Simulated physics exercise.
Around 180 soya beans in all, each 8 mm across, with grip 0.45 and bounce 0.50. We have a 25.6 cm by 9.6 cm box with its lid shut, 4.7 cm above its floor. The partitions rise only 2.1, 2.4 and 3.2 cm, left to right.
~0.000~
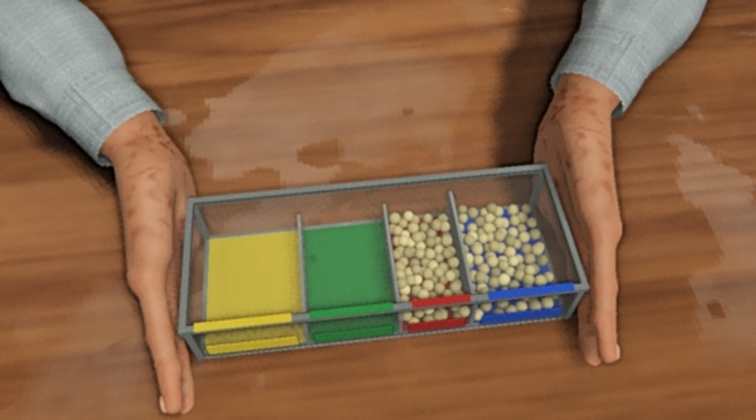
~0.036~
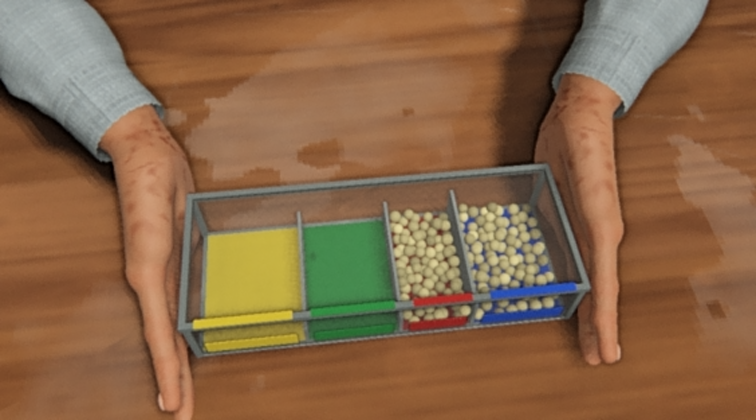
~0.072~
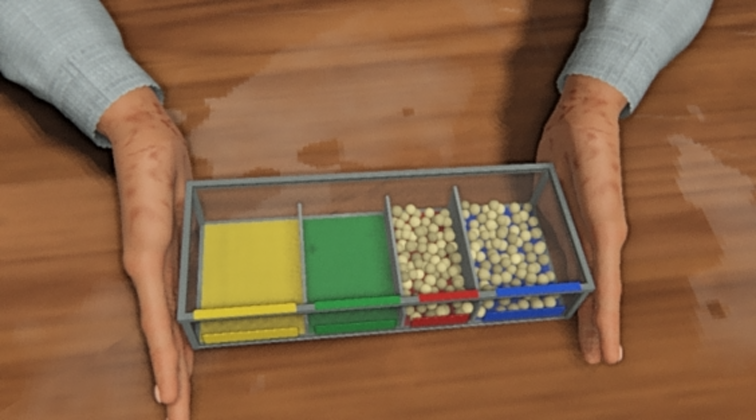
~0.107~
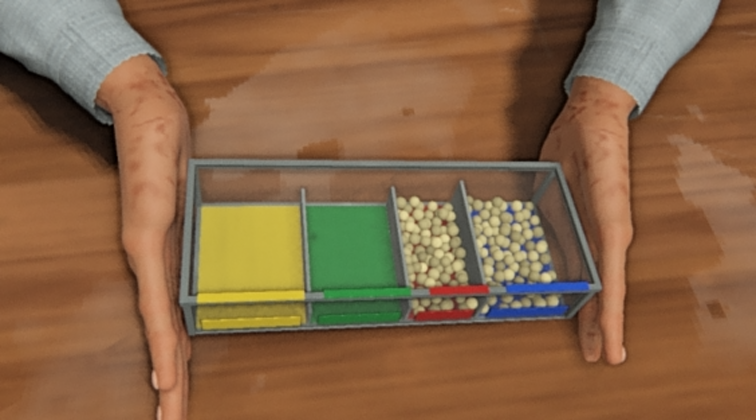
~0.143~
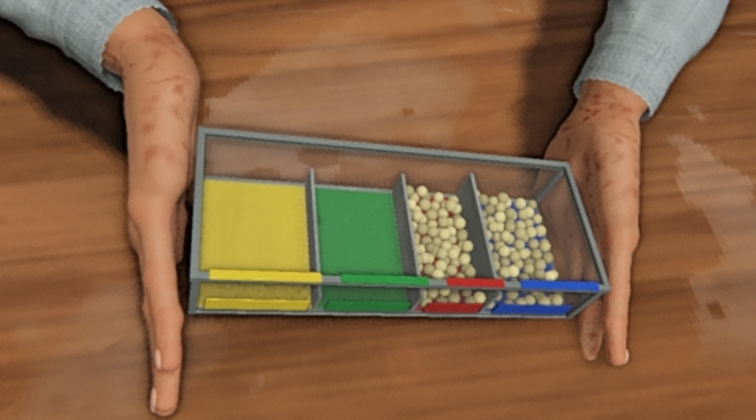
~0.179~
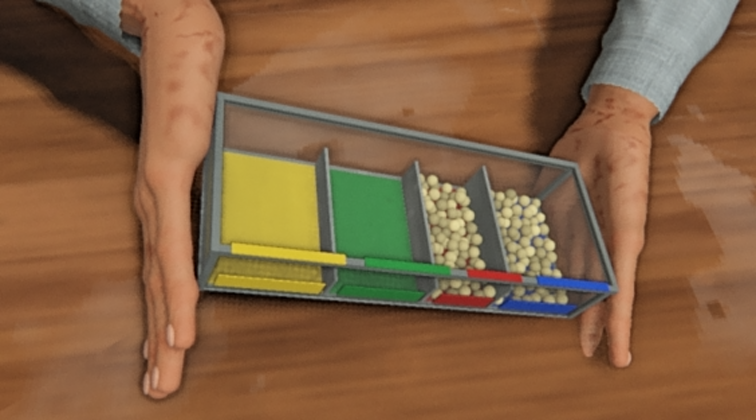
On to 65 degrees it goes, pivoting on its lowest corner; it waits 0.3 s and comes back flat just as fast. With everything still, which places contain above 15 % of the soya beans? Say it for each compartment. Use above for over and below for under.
Verdicts: Red compartment above, blue compartment above, green compartment below, yellow compartment below.
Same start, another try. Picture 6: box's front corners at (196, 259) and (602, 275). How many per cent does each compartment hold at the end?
Each compartment ends like this: Red 45 per cent, blue 55 per cent, green 0 per cent, yellow 0 per cent.
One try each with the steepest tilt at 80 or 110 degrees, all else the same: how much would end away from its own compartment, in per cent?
I'd put them near 10 and 30 percent in that order.
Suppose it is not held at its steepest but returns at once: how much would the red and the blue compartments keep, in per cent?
Red 45, blue 55.
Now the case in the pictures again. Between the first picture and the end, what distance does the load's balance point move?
I'd put it at close to 1.0 cm.
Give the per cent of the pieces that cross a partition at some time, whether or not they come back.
0 per cent or so.
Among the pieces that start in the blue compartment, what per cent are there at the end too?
That compartment keeps close to 100 per cent of its own pieces.
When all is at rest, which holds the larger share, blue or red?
That would be the blue compartment.
After 0.63 s, tilt 65 degrees; red 45 %, blue 55 %.
Then, at 0.93 s, tilt 39 degrees; red 45 %, blue 55 %.
After 1.34 s, tilt 0 degrees; red 45 %, blue 55 %.
In the end, at 1.9 s, red 45 %, blue 55 %, green 0 %, yellow 0 %.
